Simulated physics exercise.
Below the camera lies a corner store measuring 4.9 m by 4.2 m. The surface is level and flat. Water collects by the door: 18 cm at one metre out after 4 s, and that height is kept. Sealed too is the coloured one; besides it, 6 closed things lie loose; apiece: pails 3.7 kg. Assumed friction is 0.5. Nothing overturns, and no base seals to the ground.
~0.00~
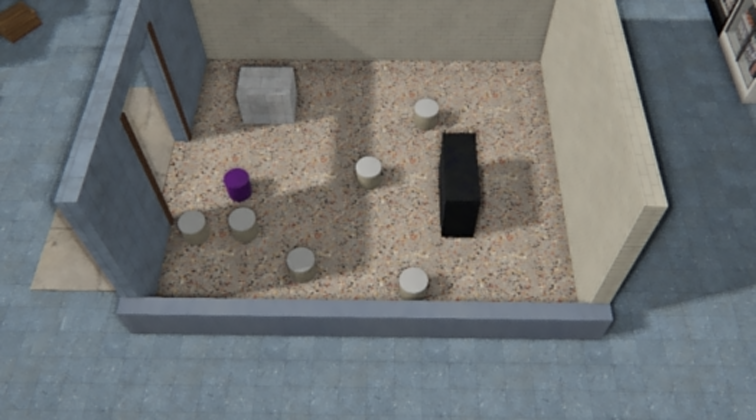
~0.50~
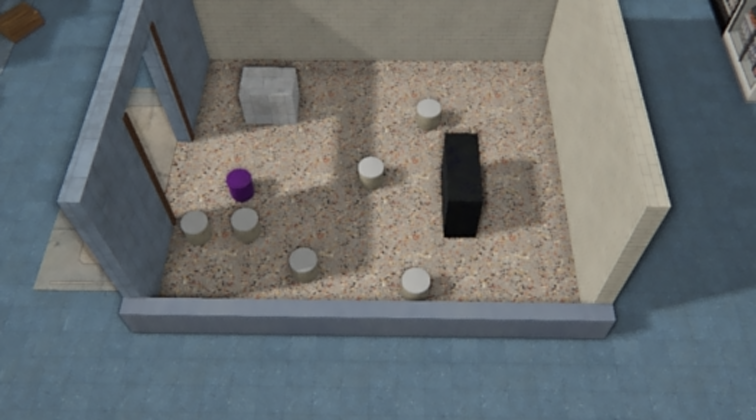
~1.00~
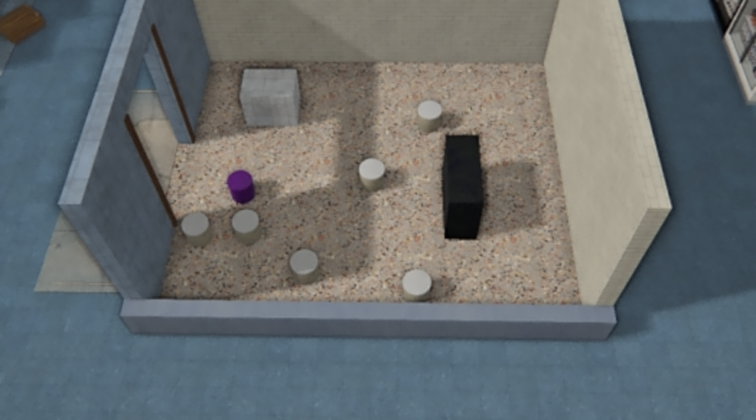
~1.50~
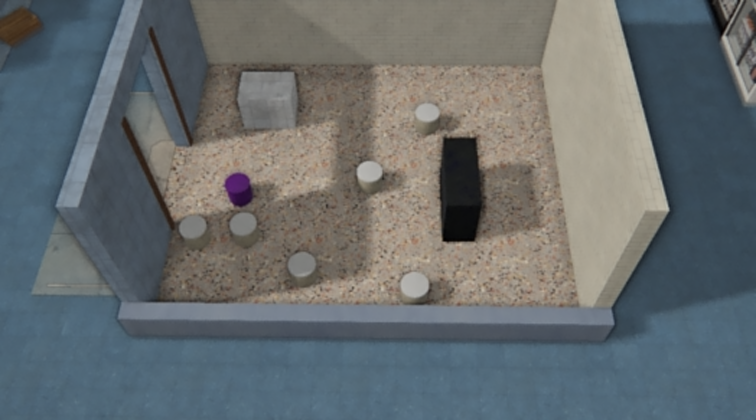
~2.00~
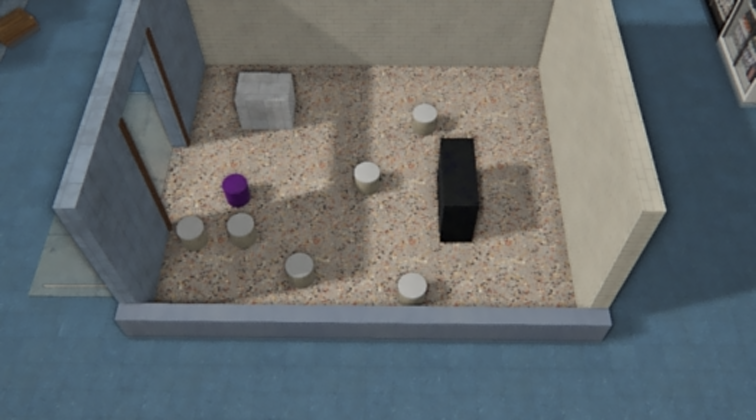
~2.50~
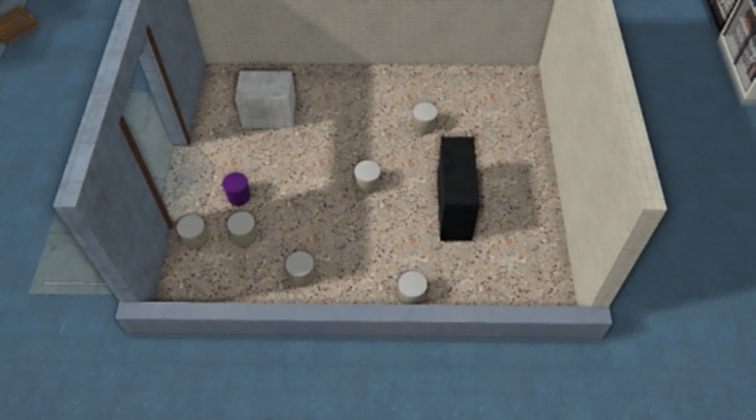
Water spreads over the paved ground outside a small roofless store, turning it a smoother, deeper blue, and then the tan slab at the left doorway gradually turns blue-grey. Inside, the purple pail, six pale drums, grey block and black counter all stay put, while the view sways very slightly.
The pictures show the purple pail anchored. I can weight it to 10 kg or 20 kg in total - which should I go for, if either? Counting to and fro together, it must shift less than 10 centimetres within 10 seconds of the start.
Make it 20 kg.
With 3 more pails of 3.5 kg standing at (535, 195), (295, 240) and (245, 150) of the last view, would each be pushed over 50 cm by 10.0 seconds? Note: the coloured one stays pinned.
The first comes out below the threshold, the second above the threshold, the third above the threshold.
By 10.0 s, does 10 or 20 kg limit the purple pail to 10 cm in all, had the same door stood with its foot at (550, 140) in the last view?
In that case the lower weight is enough.
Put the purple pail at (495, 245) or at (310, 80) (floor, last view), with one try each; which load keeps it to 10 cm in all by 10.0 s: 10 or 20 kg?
In order: Even the lighter mass works; even the lighter mass works.
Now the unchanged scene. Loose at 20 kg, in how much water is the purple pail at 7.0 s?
Close to 6 cm deep.
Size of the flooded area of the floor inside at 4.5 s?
Some 5.0 m2 of it.
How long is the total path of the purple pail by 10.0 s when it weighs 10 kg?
60 cm in all.
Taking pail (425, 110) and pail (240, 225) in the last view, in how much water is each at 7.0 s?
Around 3 cm and 3 cm.
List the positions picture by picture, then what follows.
The purple pail at (236, 178), on the bottom; 0.0 m2 under water; 0 of 7 have shifted, in the first picture.
The purple pail at (239, 179), on the bottom; water covers 0.0 m2; 0 of 7 have shifted, in the second picture.
The purple pail at (239, 180), on the bottom; water covers 0.0 m2; 0 of 7 have shifted, in the third picture.
The purple pail at (237, 183) rests on the ground; water covers 0.0 m2; 0 of 7 have shifted, in the fourth picture.
The purple pail at (235, 184), on the bottom; 0.0 m2 under water; 0 of 7 have shifted, in the fifth picture.
The purple pail at (235, 182), on the bottom; water covers 0.4 m2; 0 of 7 have shifted, in the sixth picture.
After 3.5 s the purple pail would be 0 cm from its start with 10 kg and 0 cm from its start with 20 kg; 5 cm of water round it then.
After 4.5 s the purple pail would be 12 cm from its start with 10 kg and 0 cm from its start with 20 kg; 7 cm of water round it then.
After 7.0 s the purple pail would be 52 cm from its start with 10 kg and 0 cm from its start with 20 kg; 6 cm of water round it then.
After 10.0 s the purple pail would be 59 cm from its start with 10 kg and 0 cm from its start with 20 kg; 7 cm of water round it then.
